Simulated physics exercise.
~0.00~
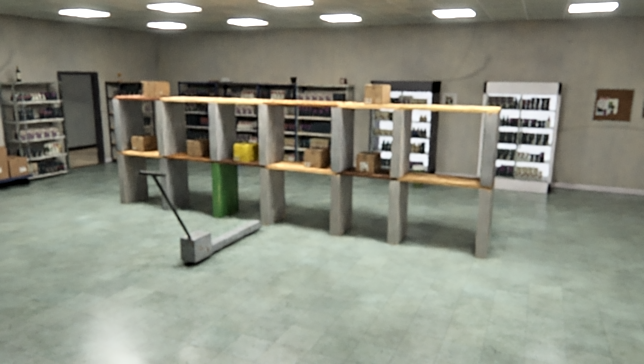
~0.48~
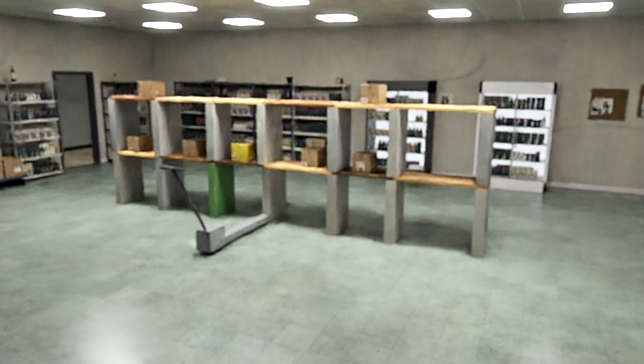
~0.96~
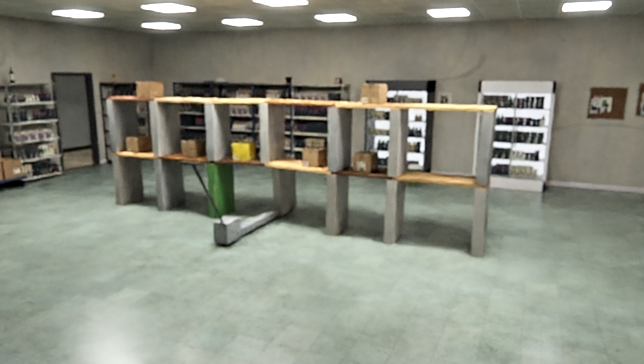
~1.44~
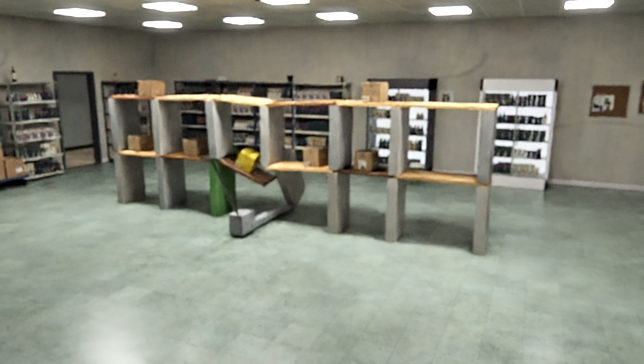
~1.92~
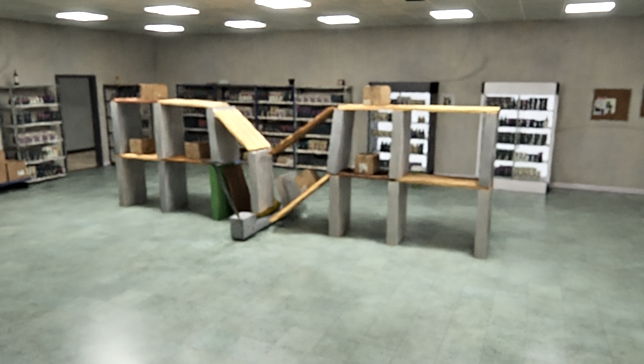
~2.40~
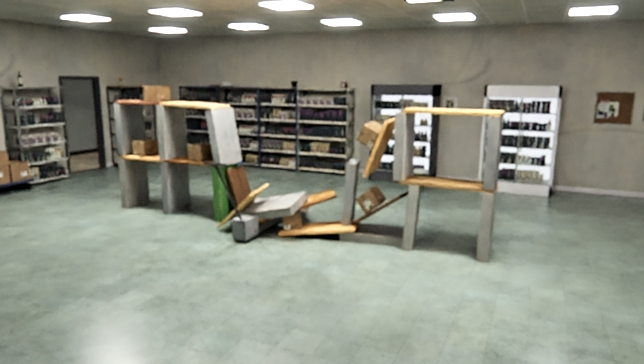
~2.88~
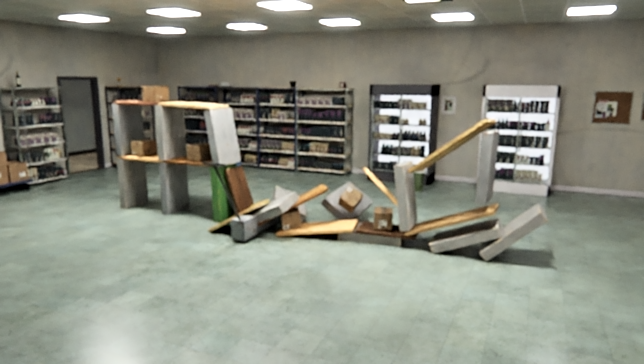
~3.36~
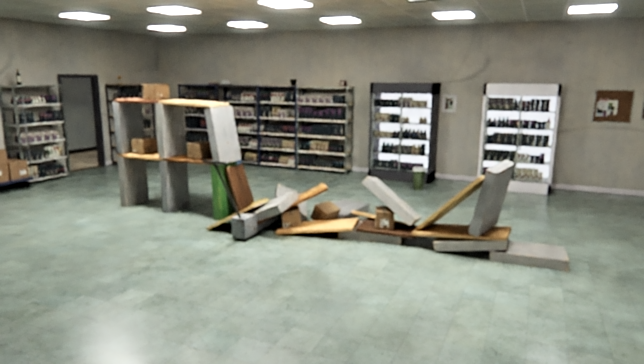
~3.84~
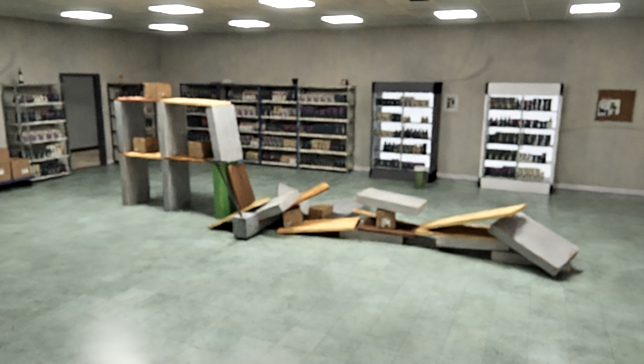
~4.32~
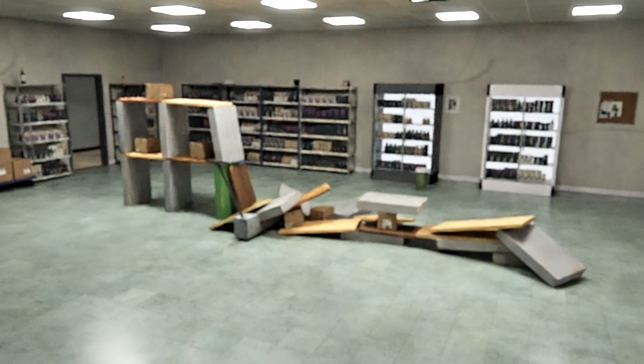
In a storeroom, a low jack slides right into the base of a two-tier run of boards on grey uprights, tipping the yellow carton's shelf; the middle sags and collapses, then the right side topples into a heap, while the left end and green upright stay standing.
